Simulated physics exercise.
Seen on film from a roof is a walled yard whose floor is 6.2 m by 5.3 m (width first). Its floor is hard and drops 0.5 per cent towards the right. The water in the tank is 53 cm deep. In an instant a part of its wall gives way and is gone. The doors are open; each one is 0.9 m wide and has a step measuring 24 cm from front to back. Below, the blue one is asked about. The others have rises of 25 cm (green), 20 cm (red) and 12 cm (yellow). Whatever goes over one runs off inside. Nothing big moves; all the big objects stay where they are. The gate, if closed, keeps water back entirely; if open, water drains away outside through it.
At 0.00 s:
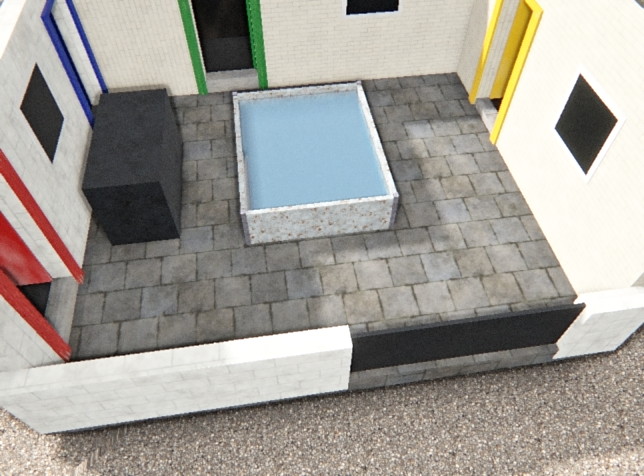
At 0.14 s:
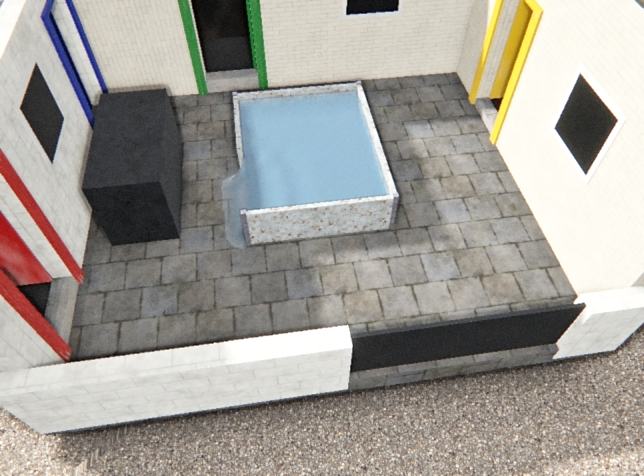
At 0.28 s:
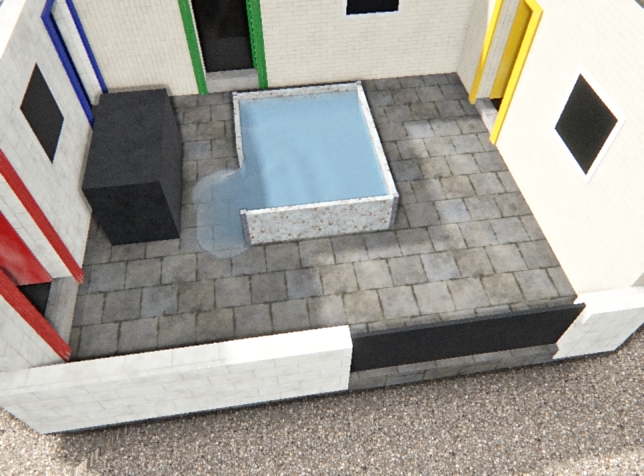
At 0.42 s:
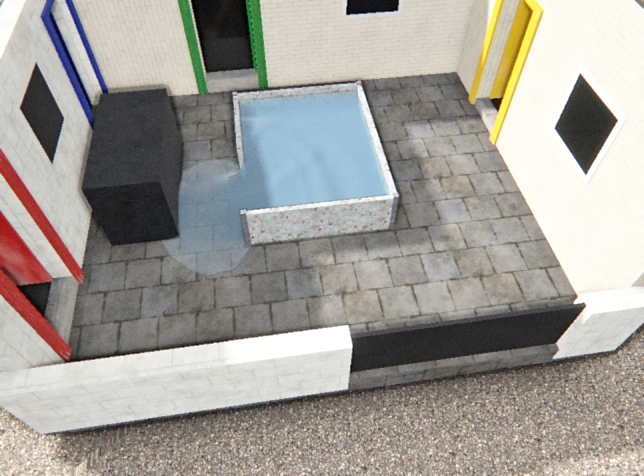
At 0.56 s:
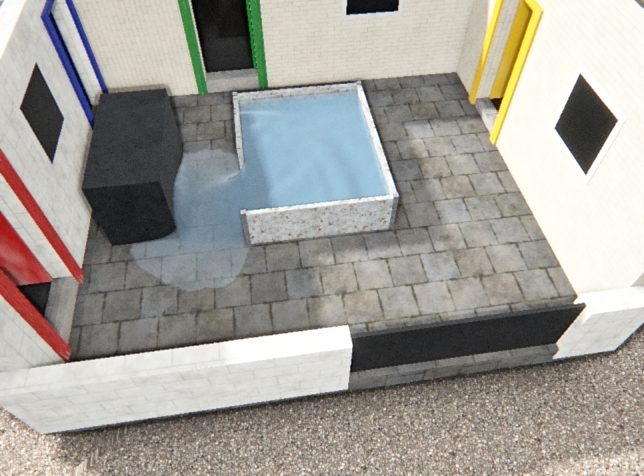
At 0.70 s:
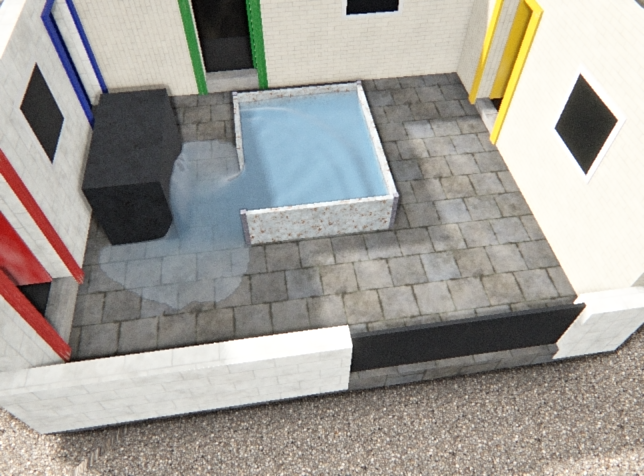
A walled yard with a paved floor held a tank of still water until part of its left side vanished, and water poured out and spread across the paving, around the front of a dark block.
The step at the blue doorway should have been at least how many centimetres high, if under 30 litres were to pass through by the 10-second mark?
At least some 9.5 cm.
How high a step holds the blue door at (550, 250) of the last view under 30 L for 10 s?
About 6.5 cm.
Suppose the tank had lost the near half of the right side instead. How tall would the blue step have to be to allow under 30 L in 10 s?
Near 8.5 cm.
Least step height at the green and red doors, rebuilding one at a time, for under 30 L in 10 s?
Some 18 cm for green, some 16 cm for red.
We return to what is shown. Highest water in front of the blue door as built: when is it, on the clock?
Approximately 6.0 s.
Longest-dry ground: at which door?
It's the yellow door.
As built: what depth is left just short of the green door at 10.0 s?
Lab note: Depth approx. 9.5 cm.
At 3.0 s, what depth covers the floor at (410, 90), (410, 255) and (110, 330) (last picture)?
Depth: About 0, 0, 22 cm.
After 1.4 s water covers 20 % of the floor, deepest (42 cm) near (196, 221); it has not reached the blue door.
After 3.0 s water covers 45 % of the floor, deepest (28 cm) near (196, 211); 5 cm at the blue door, 0 litres in over its 12 cm step.
After 10.0 s water covers 100 % of the floor, deepest (13 cm) near (388, 173); 10 cm at the blue door, 8 litres in over its 12 cm step.
At the blue door as built, the water arrived by 2.8 s and peaked near 14 cm at 5.8 s.
With a step of 7.5 cm, 58 litres would have come in within the 10 s; with 10.5 cm, 18 litres. So under 30 litres takes about 9.5 cm.
